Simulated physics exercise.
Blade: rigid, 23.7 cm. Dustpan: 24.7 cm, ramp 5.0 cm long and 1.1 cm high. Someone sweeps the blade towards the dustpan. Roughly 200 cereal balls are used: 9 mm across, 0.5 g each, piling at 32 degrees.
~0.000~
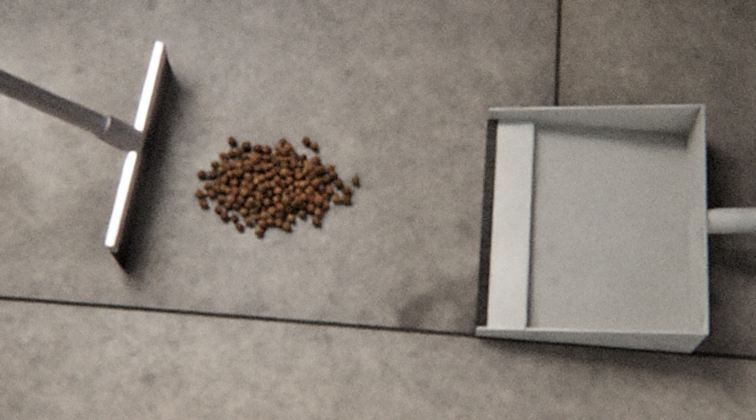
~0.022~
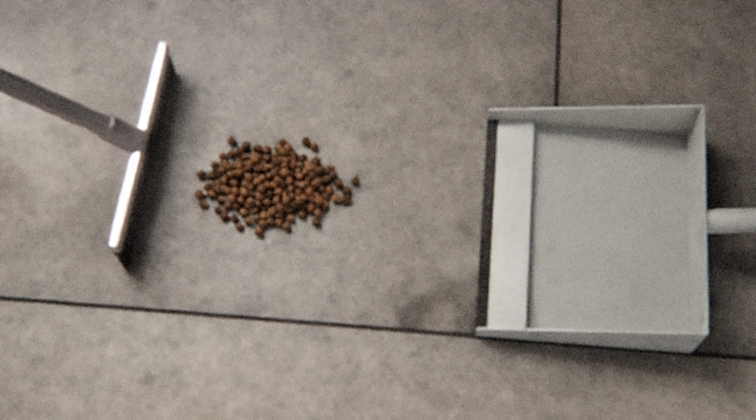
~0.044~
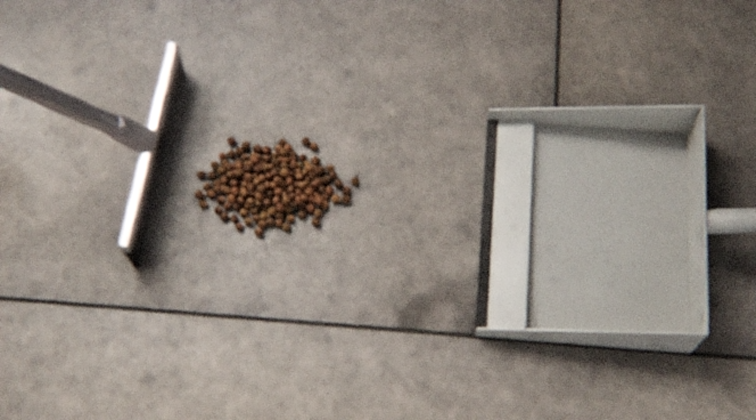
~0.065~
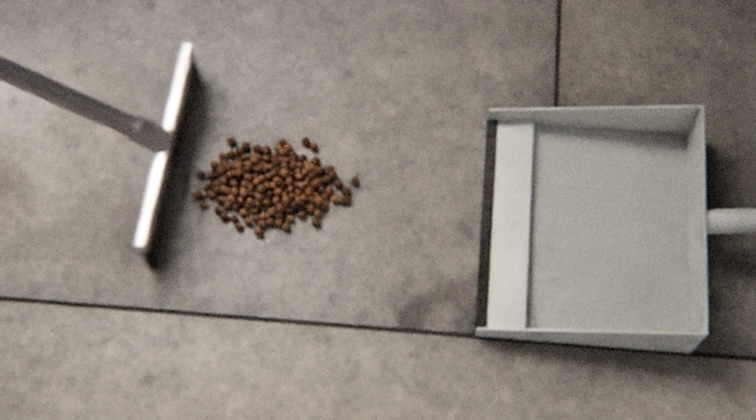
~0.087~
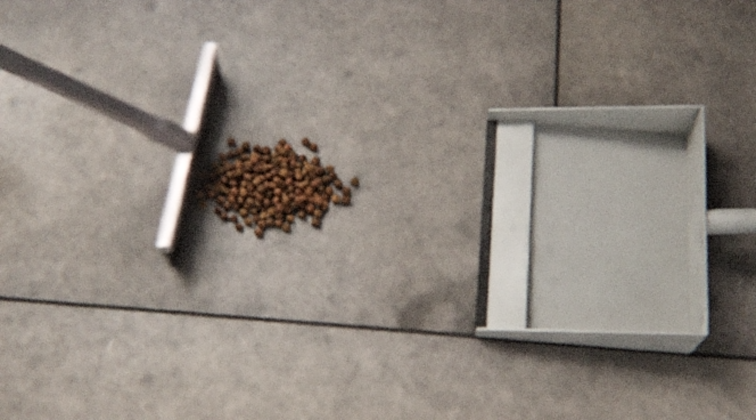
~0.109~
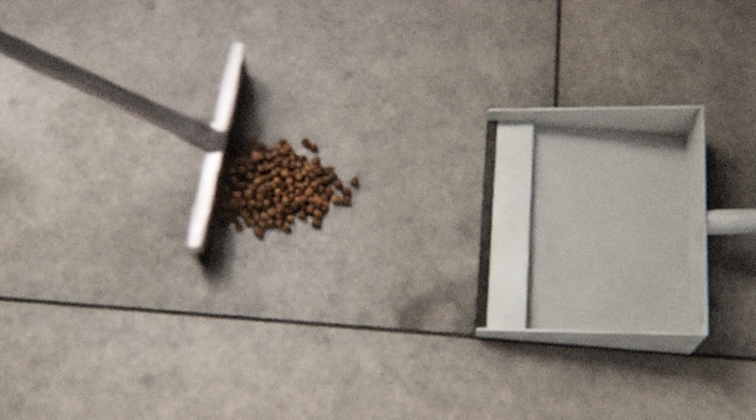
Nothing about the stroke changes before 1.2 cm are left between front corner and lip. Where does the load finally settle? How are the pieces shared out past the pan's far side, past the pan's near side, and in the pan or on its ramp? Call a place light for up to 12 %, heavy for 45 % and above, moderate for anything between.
Far side: Light; near side: Light; pan: Heavy.
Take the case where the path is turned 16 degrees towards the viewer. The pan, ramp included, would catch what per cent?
Pan plus ramp: Some 65 %.
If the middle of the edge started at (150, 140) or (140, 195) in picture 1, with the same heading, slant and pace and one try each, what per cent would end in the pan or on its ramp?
First try about 60 per cent, second about 65 per cent.
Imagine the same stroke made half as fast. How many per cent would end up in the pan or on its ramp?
It would be around 55 percent.
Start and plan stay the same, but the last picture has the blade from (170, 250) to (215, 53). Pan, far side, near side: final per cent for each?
Pan: 60, far side: 5, near side: 5.
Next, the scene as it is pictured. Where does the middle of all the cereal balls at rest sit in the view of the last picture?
Centre at rest, approx.: (597, 195) px.
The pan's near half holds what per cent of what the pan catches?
Roughly 30 in a hundred.
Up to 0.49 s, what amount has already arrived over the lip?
I'd say some 80 per cent.
After 0.21 s, middle of the blade 14 cm from the lip; 0 % over the lip, far side 5 %, near side 0 %.
After 0.28 s, middle of the blade 5 cm from the lip; 5 % over the lip, far side 5 %, near side 5 %.
After 0.49 s, middle of the blade 2 cm from the lip; 80 % over the lip, far side 10 %, near side 5 %.
By 1.4 s all is still; far side 10 %, near side 5 %, pan 65 %, in front of the lip or behind the blade 20 %.
